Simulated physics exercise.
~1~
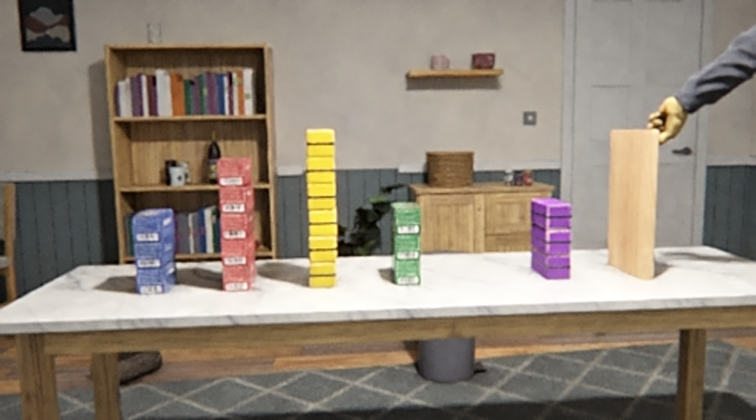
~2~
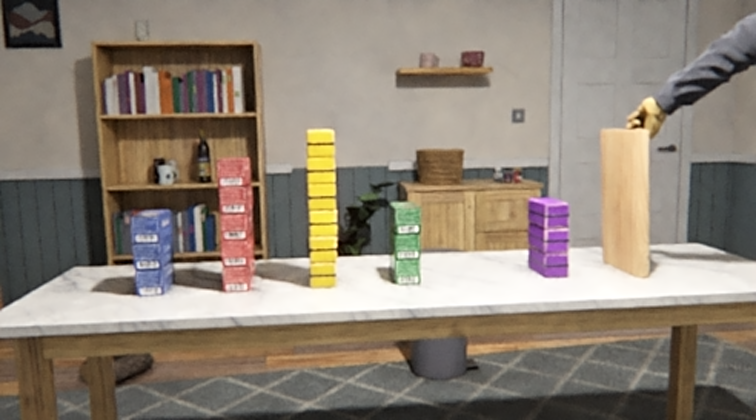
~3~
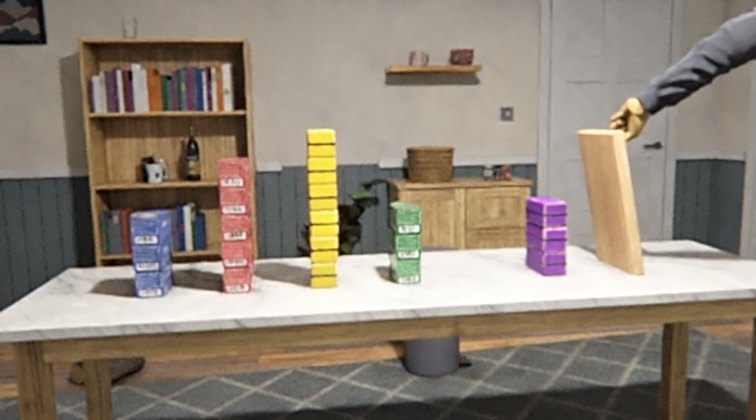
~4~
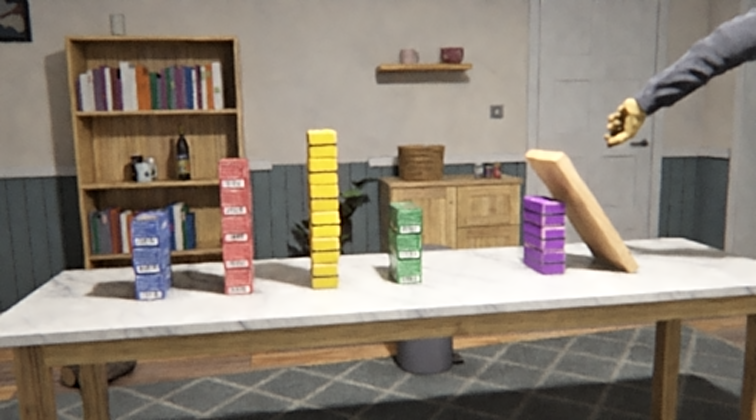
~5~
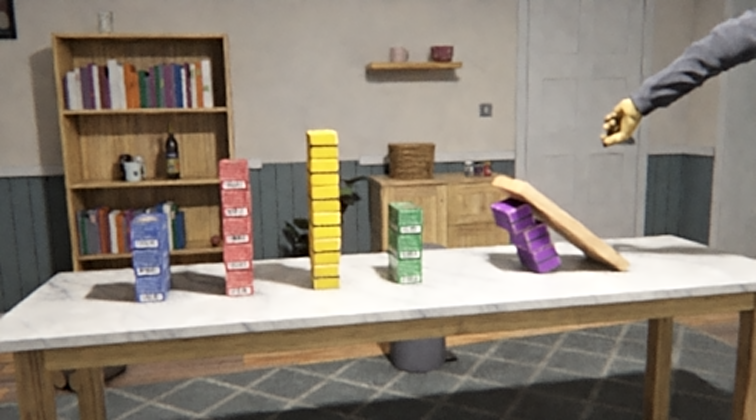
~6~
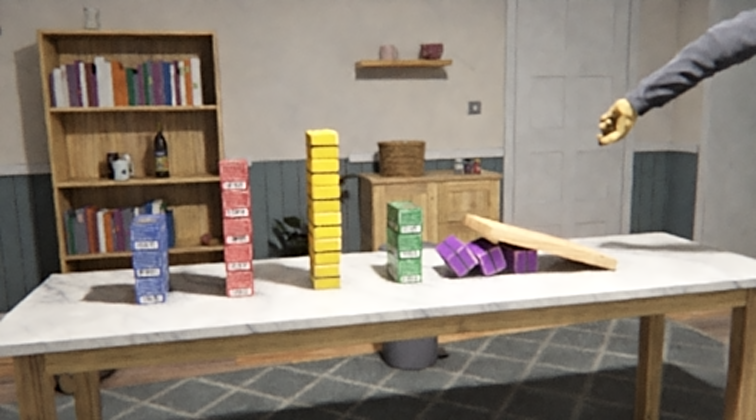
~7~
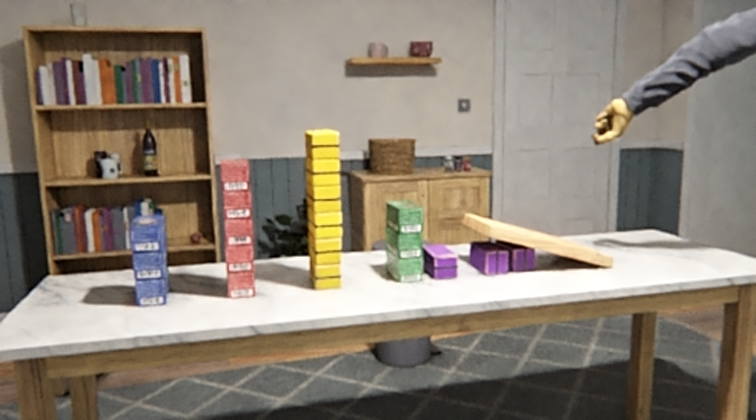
On a marble-topped table, a hand tips a board that topples only the purple stack.
